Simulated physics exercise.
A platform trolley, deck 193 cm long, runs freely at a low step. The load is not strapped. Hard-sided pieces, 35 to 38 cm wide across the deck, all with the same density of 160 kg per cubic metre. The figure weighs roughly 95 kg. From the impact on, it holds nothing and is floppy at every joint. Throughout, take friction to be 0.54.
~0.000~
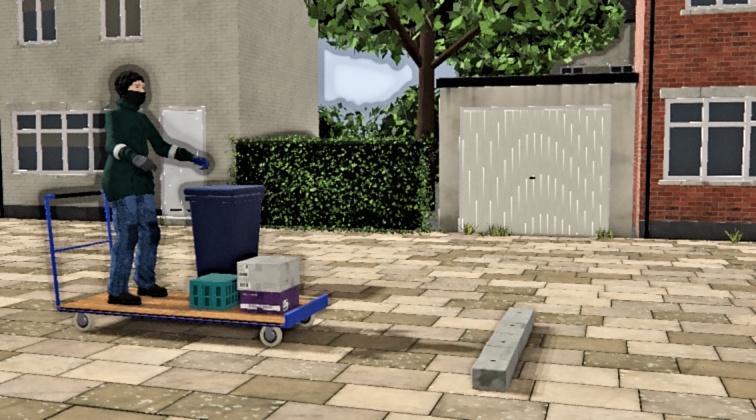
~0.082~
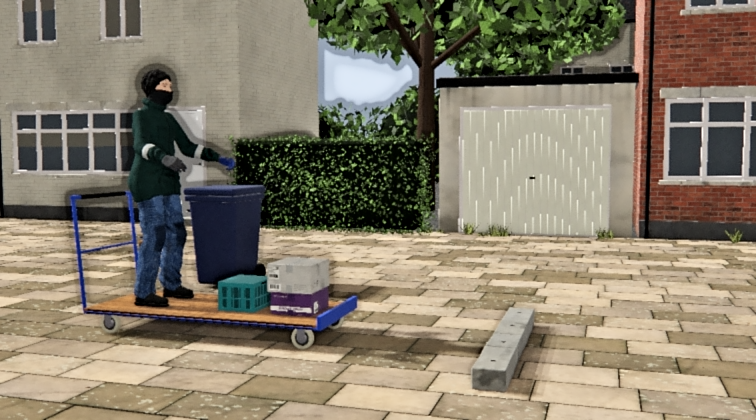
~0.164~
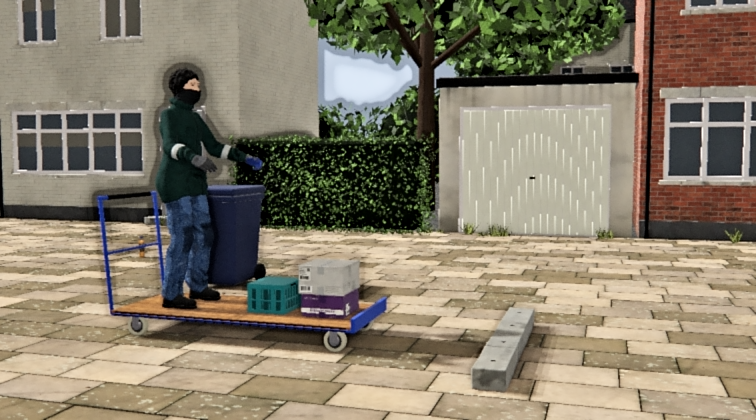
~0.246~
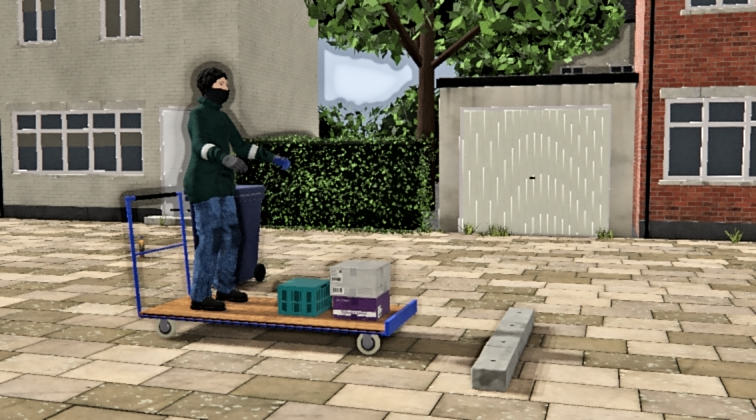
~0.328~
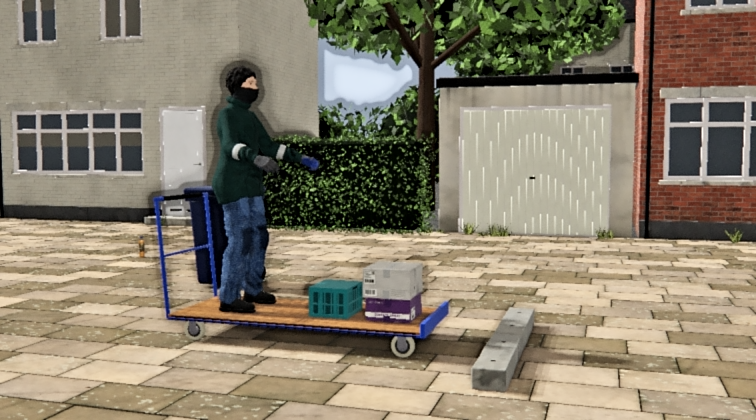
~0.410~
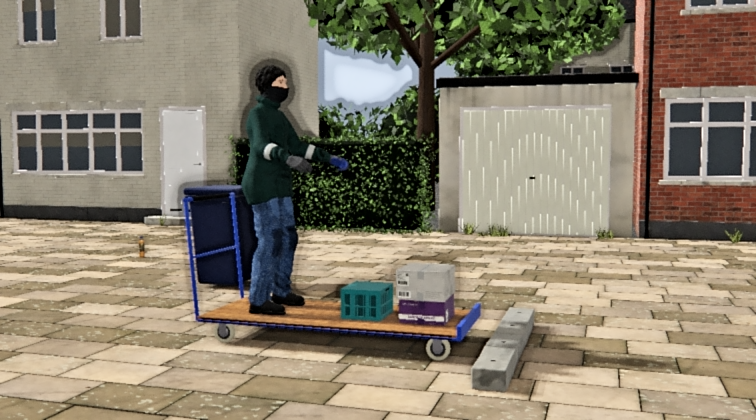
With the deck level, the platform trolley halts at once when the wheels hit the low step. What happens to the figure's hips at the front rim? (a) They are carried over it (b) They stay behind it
a, they are carried over it.
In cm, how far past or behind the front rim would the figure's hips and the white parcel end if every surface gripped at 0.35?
Then both clear the rim: Hips by 40 cm, white by 150 cm.
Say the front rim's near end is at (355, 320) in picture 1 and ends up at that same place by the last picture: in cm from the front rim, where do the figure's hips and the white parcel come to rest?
I'd say the hips settle 50 behind while white goes 40 past.
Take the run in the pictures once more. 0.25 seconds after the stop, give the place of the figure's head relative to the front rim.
Roughly 80 cm behind the front rim.
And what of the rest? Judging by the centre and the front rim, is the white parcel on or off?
End result - white: Goes over.
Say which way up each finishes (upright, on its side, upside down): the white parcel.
The white one ends base up.
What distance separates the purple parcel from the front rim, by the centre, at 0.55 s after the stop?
Around 20 cm short of the front rim.
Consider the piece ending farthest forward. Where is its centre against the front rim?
Past the rim by around 110 cm.
Impact comes at 0.49 s.
After 0.74 s the figure's hips are 80 cm behind the rim, near (396, 221) in the last picture's view.
After 1.04 s the figure's hips are 28 cm behind the rim, near (467, 278) in the last picture's view.
After 1.49 s the figure's hips are 15 cm past the rim, near (528, 288) in the last picture's view.
At rest, 3.3 s, past the rim, white parcel and the figure's hips; behind it, purple parcel and teal crate.
